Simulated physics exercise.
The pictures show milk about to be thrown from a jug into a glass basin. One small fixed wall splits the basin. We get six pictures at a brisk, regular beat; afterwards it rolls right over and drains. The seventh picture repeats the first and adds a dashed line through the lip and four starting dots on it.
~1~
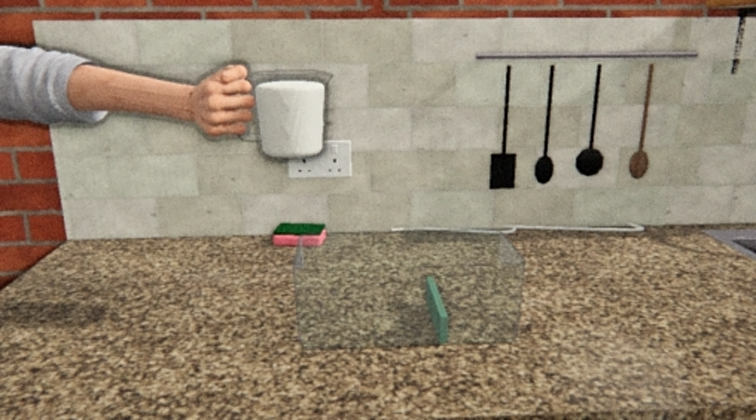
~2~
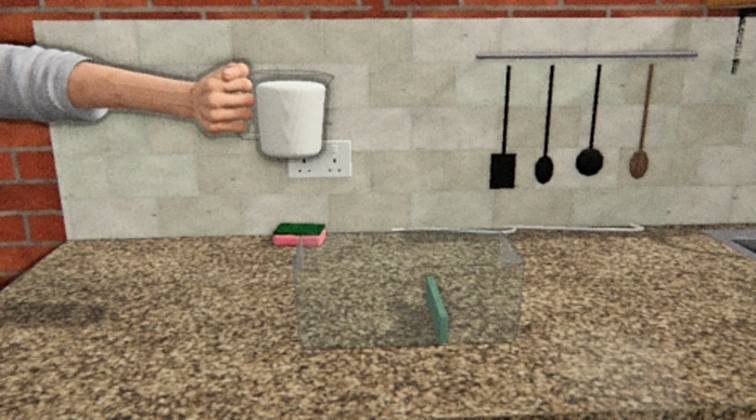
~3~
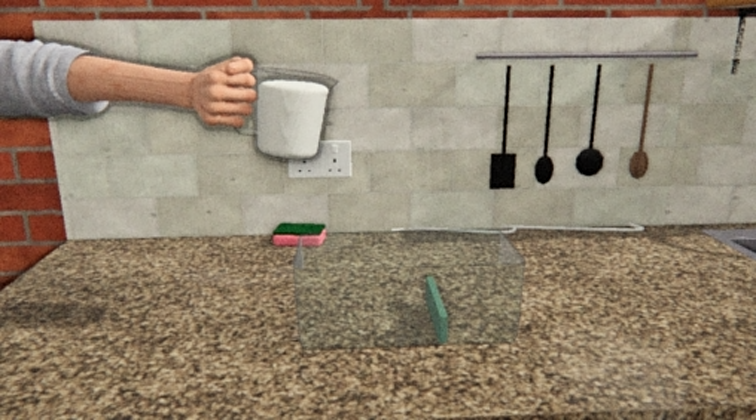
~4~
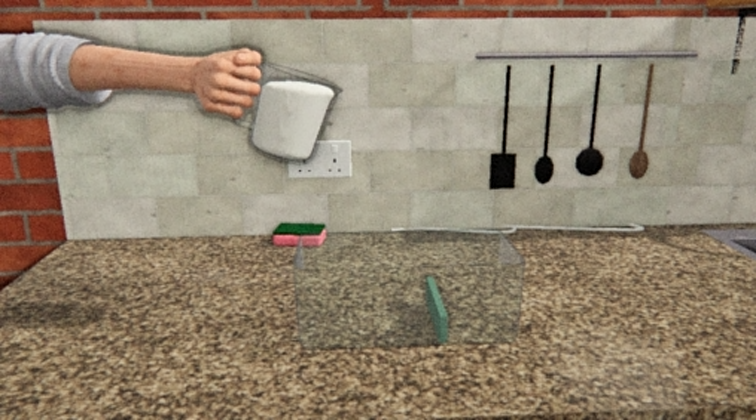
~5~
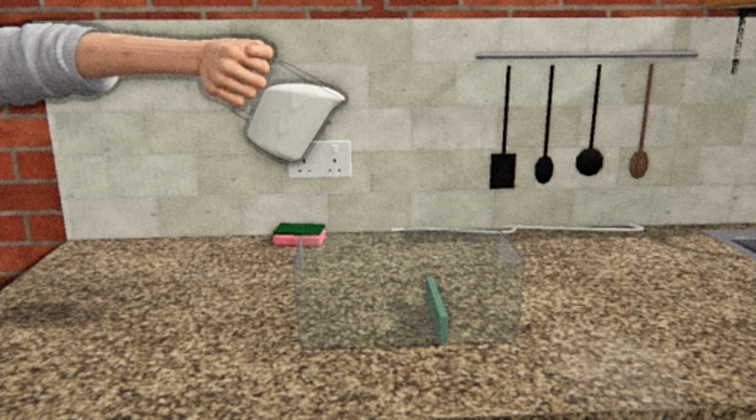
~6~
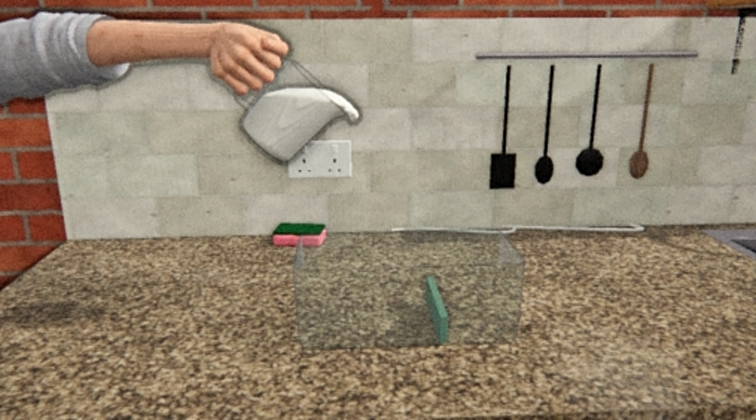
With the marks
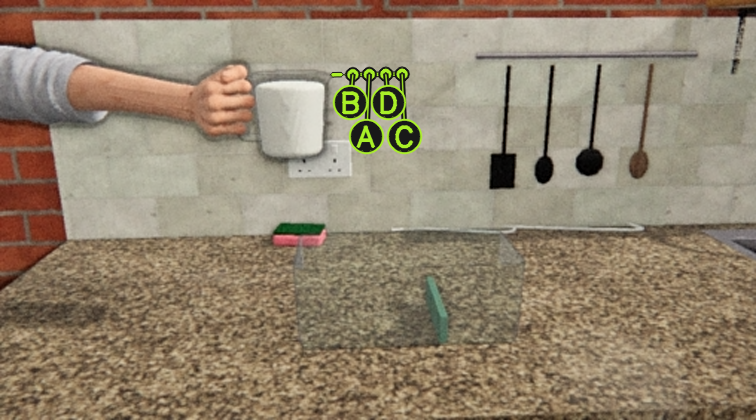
A hand reaching in from the left, its arm in a grey sleeve, tilts a clear jug of white milk steadily to the right until the milk just slips over the lip. Below, a clear glass basin with a small green piece inside stands on a speckled brown counter, near a green and pink sponge. The fixed, front-on kitchen view shows pale tiles, red brick and four hanging utensils.
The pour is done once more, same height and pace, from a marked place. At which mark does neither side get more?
A beats the others.
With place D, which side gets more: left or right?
The right one.
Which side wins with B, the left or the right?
The left one.
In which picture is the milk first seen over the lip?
In picture 6.
In lime, A at (369, 74); B at (352, 74); C at (402, 74); D at (385, 74).
If A is chosen, about 47 % ends left of the wall and 51 % right of it.
If B is chosen, about 89 % ends left of the wall and 6 % right of it; 5 % is lost outside.
If C is chosen, about 13 % ends left of the wall and 83 % right of it; 3 % is lost outside.
If D is chosen, about 12 % ends left of the wall and 86 % right of it.
